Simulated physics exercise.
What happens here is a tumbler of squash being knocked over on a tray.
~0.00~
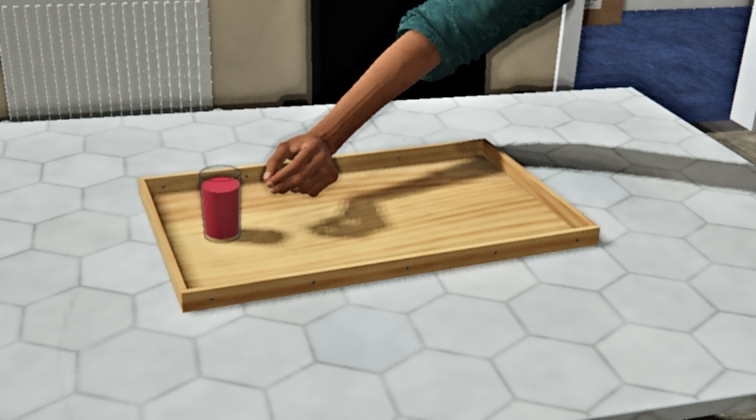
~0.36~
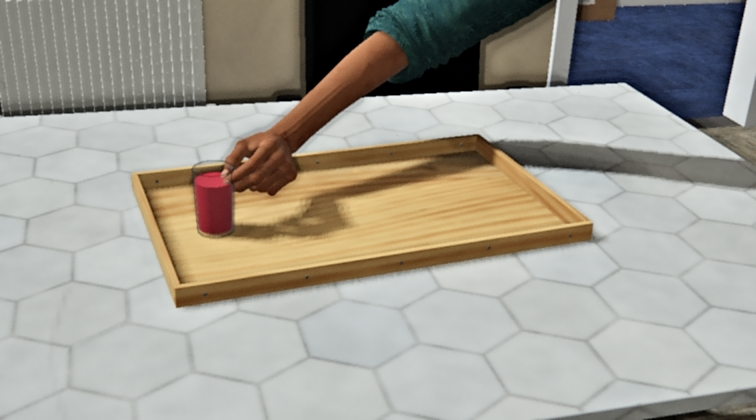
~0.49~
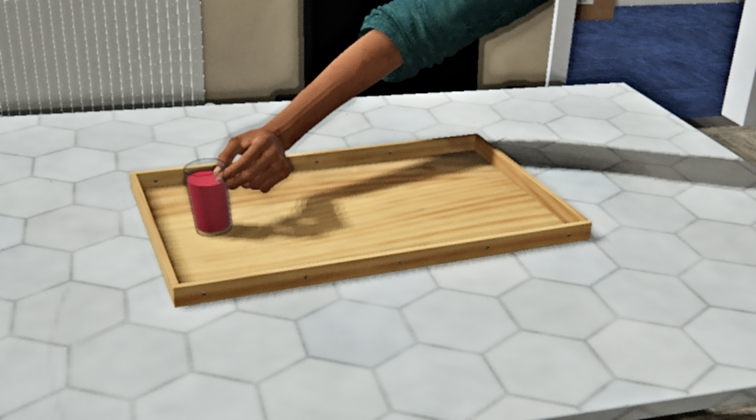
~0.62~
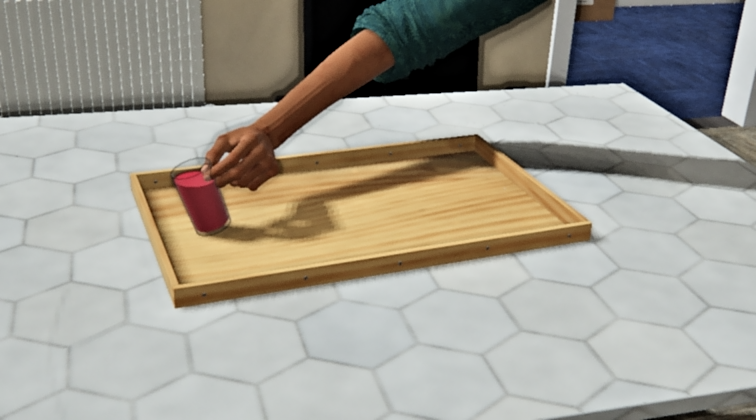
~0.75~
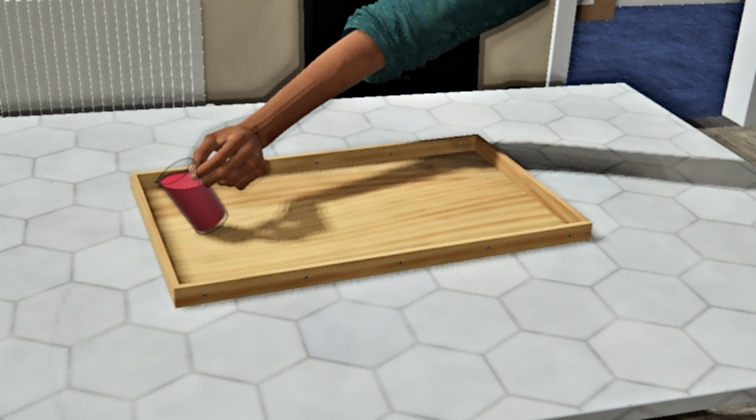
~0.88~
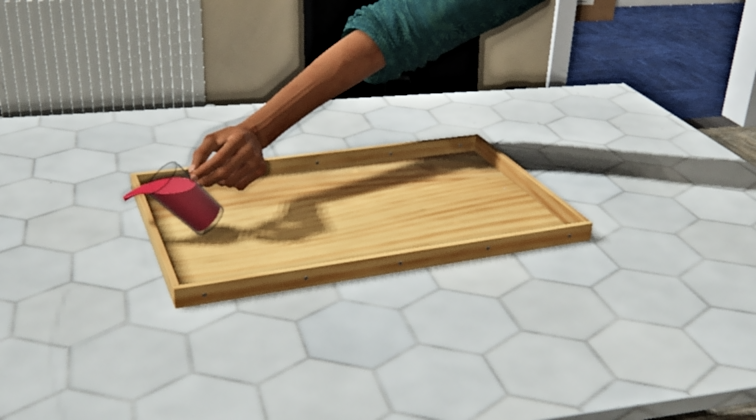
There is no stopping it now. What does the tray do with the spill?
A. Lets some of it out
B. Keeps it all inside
Lets some of it out.
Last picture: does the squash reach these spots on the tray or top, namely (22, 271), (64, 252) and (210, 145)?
Going through them: Spilled on for the first, spilled on for the next, spill-free for the last.
By 1.5 s, the tumbler lies across the rim; the puddle covers about as much as a plate; the table is getting wet.
By 2.2 s, the puddle covers about as much as a tray; the table is getting wet.
By 3.6 s, the puddle covers about as much as a tray; the table is getting wet.
